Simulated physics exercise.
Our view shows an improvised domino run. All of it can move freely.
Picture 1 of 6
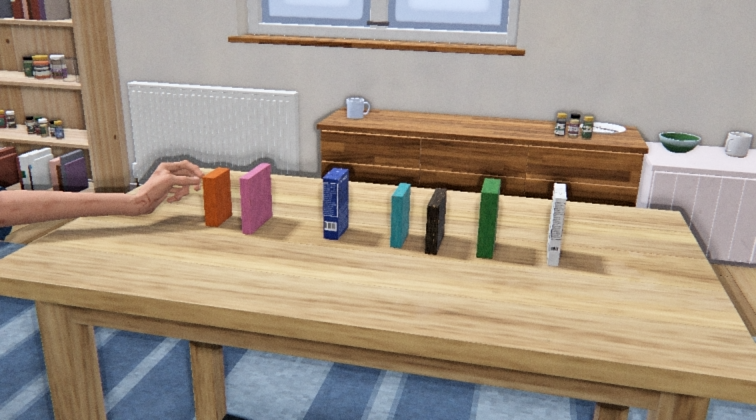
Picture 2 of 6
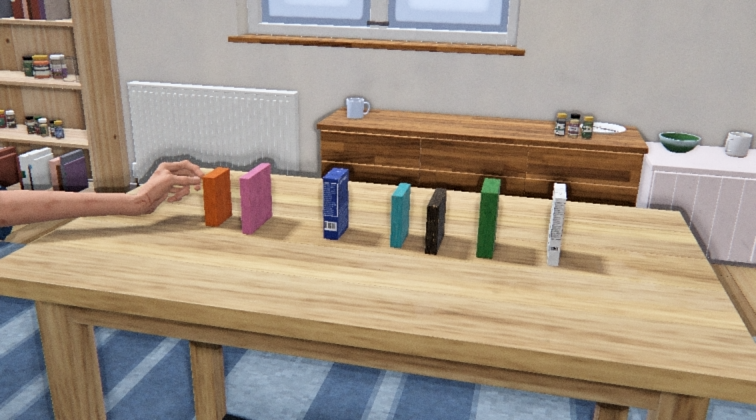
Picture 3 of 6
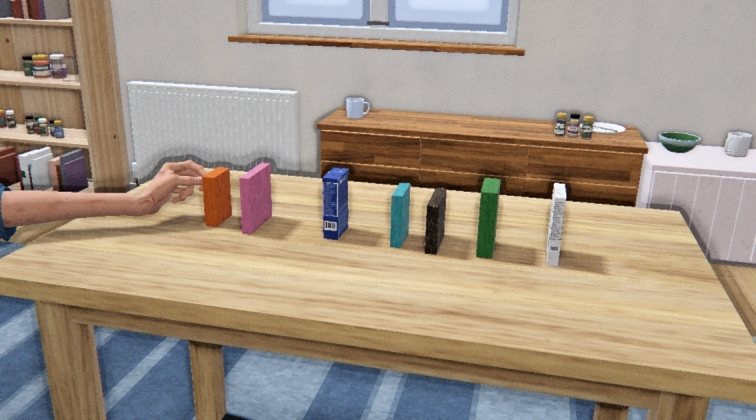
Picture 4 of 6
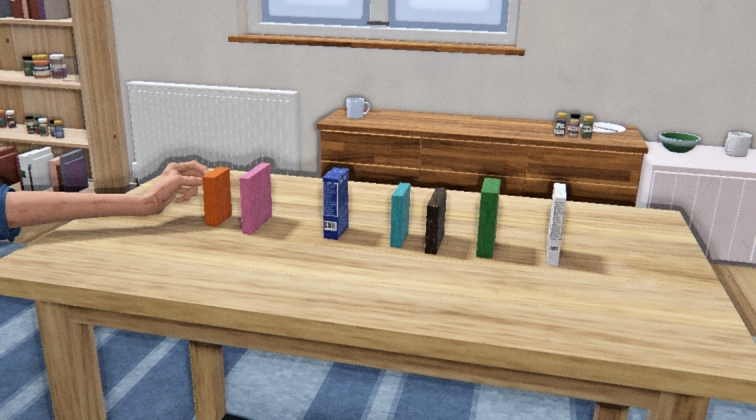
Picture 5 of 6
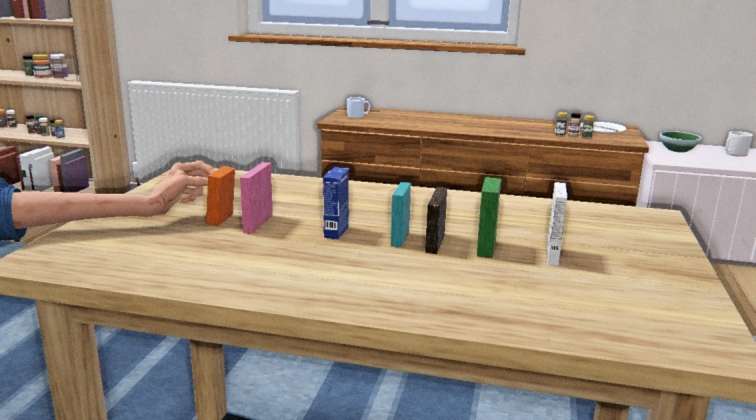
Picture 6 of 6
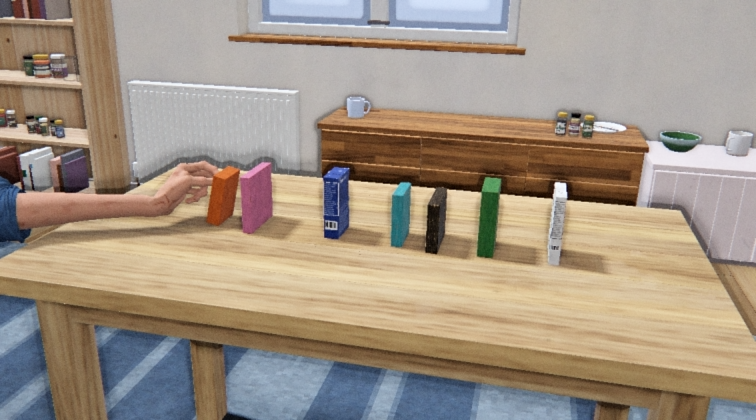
On a wooden table, a hand tilts the orange block rightward beside a row of upright pieces.
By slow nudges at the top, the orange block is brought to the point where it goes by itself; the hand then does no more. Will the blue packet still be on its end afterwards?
Yes - ends up erect.
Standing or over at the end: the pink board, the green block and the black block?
The pink board tumbles, the green block stays up and the black block stays up.
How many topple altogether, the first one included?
That makes 2 altogether.
Then, 0.40 s later than the last frame, orange block 69° over; pink board tilted by 51°.
Then, 1.10 s later than the last frame, orange block 77° over; pink board on its side.
When it is over, lying over on the table, pink board; the other 4 as before. End places, in pixels of the last picture, blue packet near (337, 203).
